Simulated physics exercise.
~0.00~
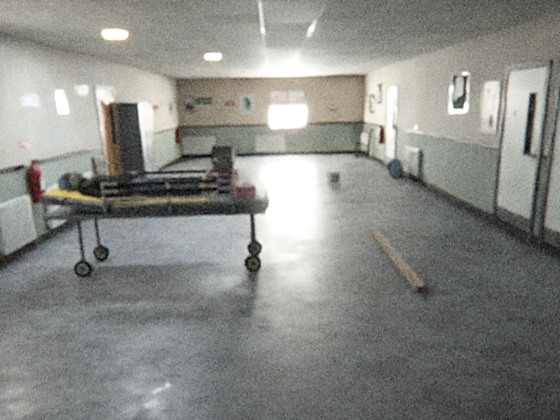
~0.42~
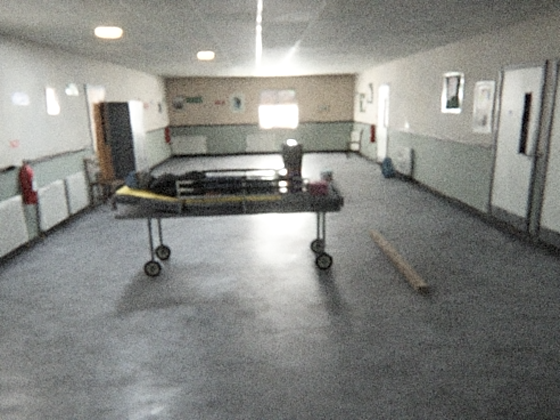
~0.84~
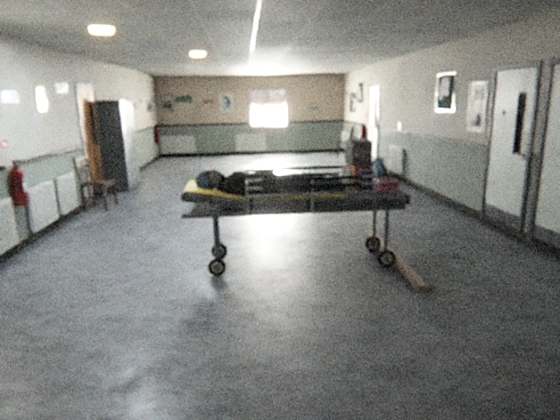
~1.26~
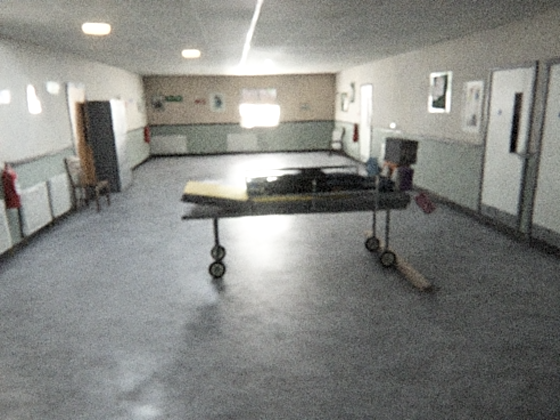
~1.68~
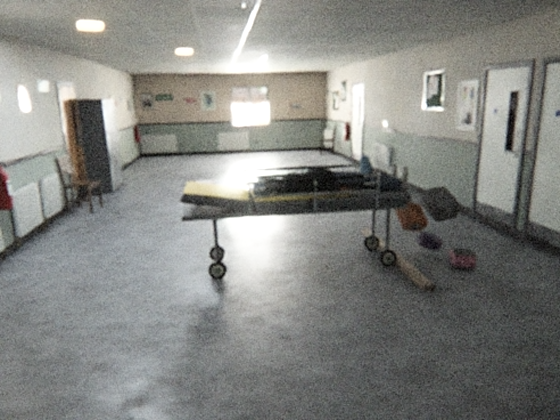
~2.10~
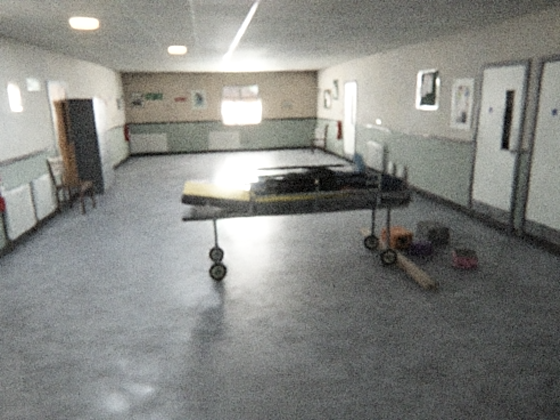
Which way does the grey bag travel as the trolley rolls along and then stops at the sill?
The grey bag moves to the right, going over the end of the trolley and dropping to the floor.
